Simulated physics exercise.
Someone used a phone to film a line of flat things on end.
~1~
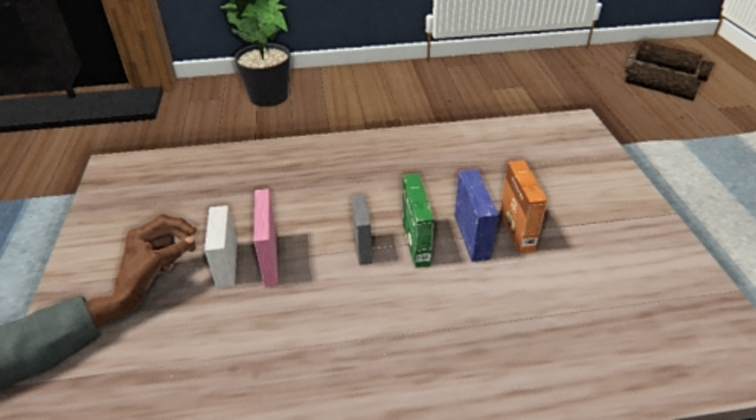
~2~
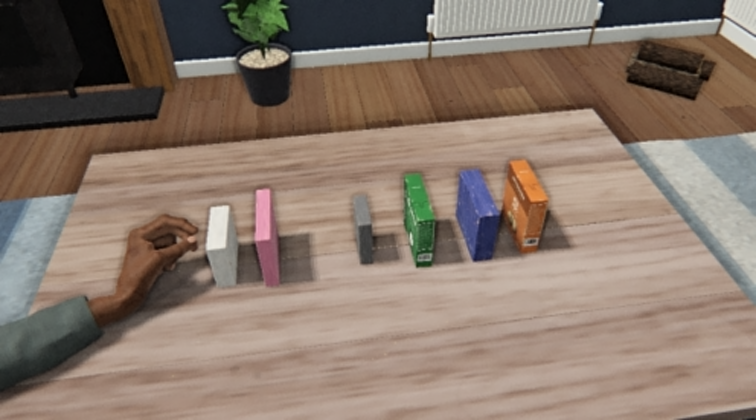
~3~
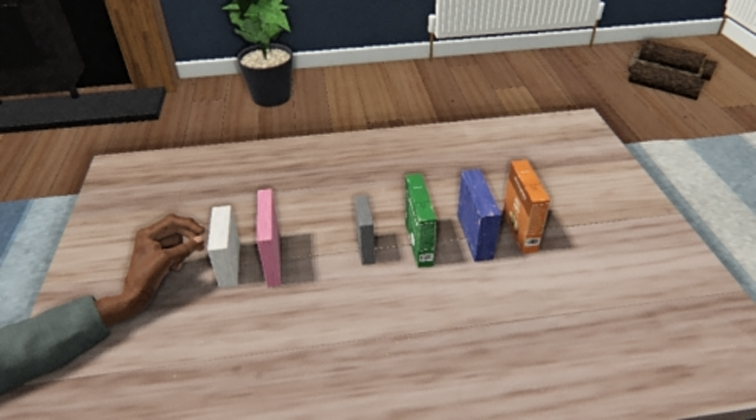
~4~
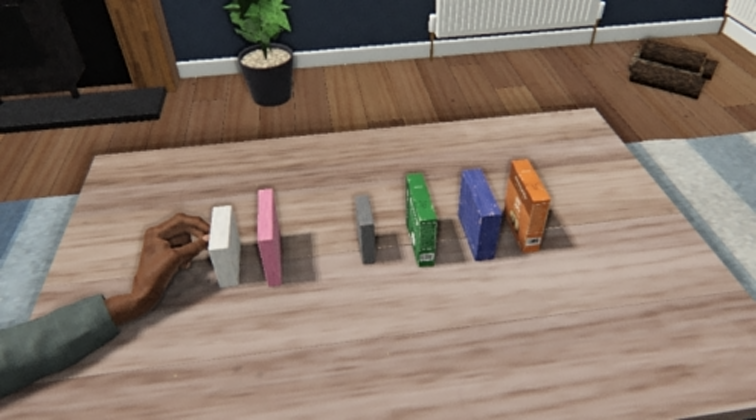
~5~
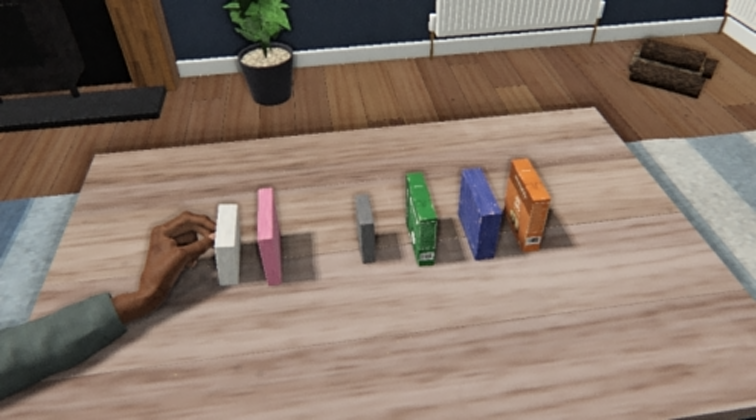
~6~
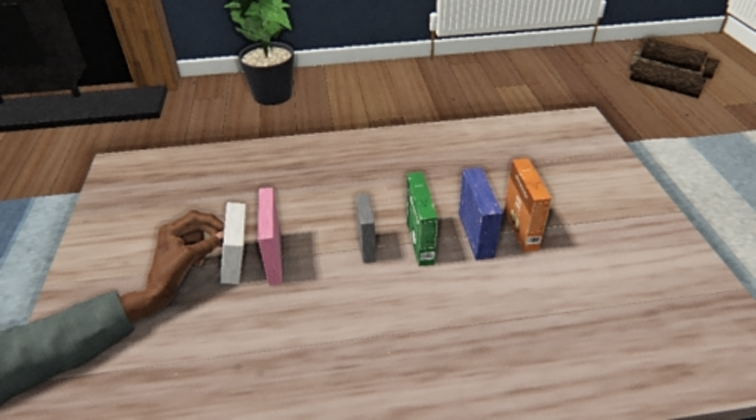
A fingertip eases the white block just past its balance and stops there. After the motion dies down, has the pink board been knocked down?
Yes, it goes down.
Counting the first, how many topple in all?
2.
Then, 0.40 s after the last picture, white block 67° over; pink board tipped 57° from how it was near (303, 239).
Then, 0.50 s after the last picture, white block 70° over; pink board on its side near (319, 248).
At rest, tipped over on the table, pink board; the other 3 in place. Seen from the same camera at the end, pink board near (320, 249).
